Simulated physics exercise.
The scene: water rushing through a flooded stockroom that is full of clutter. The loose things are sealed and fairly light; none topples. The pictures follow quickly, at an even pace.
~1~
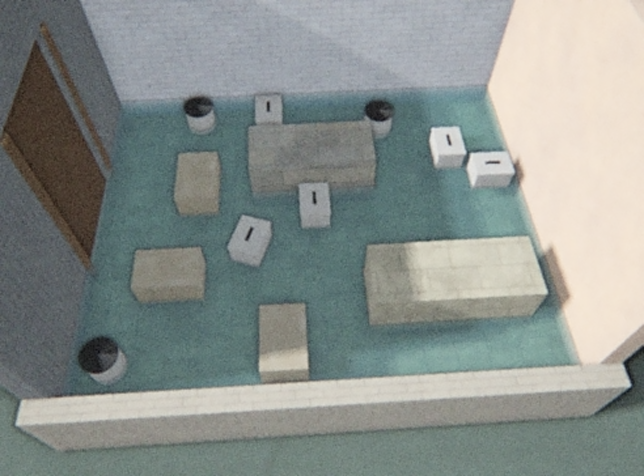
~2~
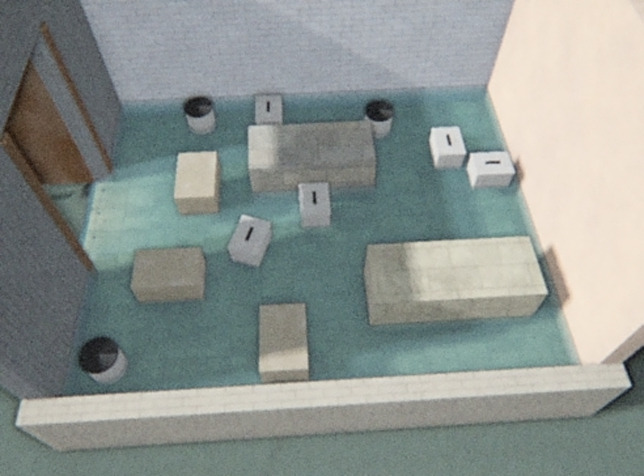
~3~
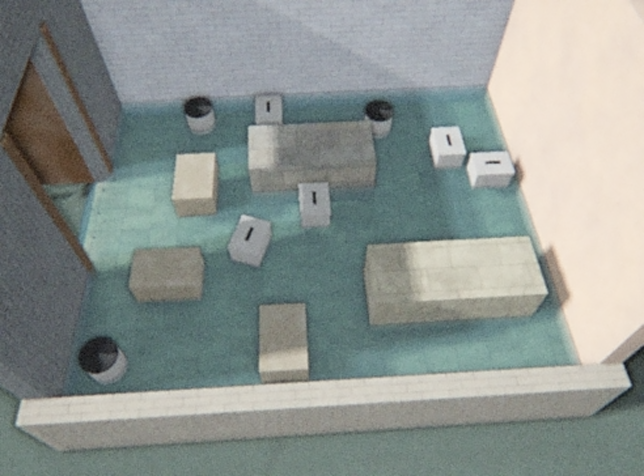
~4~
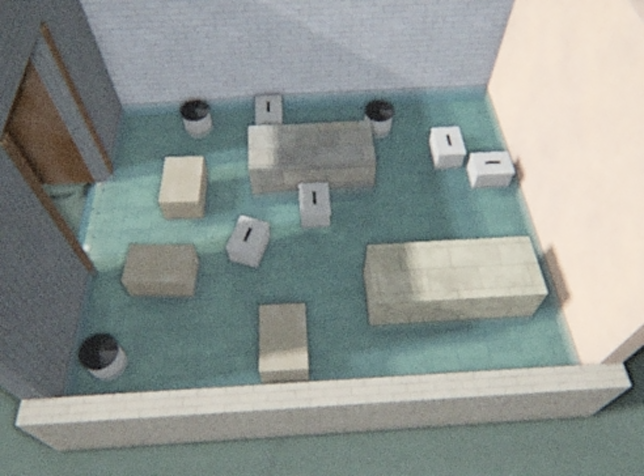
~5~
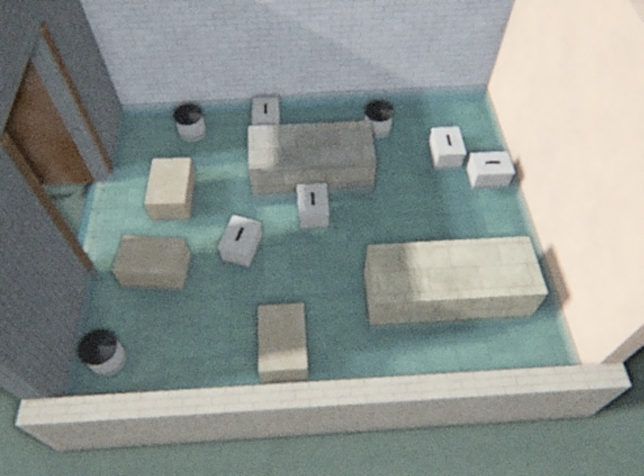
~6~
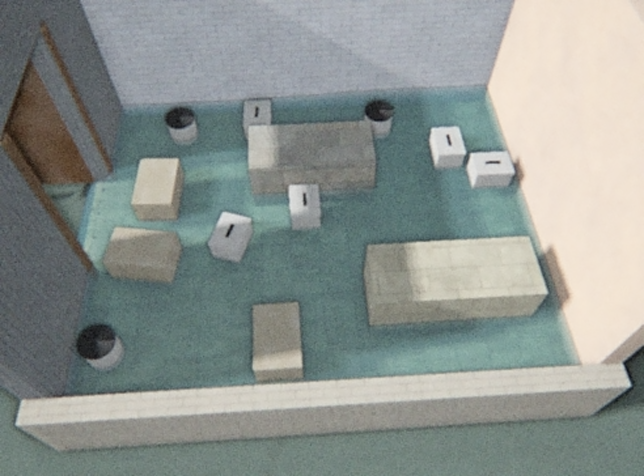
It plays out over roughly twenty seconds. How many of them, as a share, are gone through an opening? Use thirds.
That comes to two thirds or more.
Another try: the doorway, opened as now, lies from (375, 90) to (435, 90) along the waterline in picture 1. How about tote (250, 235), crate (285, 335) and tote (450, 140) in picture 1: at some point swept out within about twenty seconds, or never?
As listed: Kept in, still in, out.
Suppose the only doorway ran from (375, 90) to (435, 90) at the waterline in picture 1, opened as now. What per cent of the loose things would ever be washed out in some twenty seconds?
Some 60 per cent.
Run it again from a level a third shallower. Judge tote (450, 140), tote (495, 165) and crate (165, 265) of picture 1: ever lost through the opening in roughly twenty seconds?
As listed: Still in, stays, washed out.
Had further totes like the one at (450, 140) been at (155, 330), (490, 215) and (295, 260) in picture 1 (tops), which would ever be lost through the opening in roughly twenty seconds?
One after the other: Through, still in, washed out.
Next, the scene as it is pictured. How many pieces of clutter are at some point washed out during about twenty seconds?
That makes 9.
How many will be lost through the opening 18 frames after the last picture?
The number is 7.
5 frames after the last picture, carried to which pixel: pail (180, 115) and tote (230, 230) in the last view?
Close to (144, 130) and (170, 219).
A moment on, 2 of 11 are out; 9 afloat.
Next, 7 of 11 are out; 4 afloat.
Later, 8 of 11 are out; 3 afloat.
In the end, 9 of 11 are out; 2 afloat.
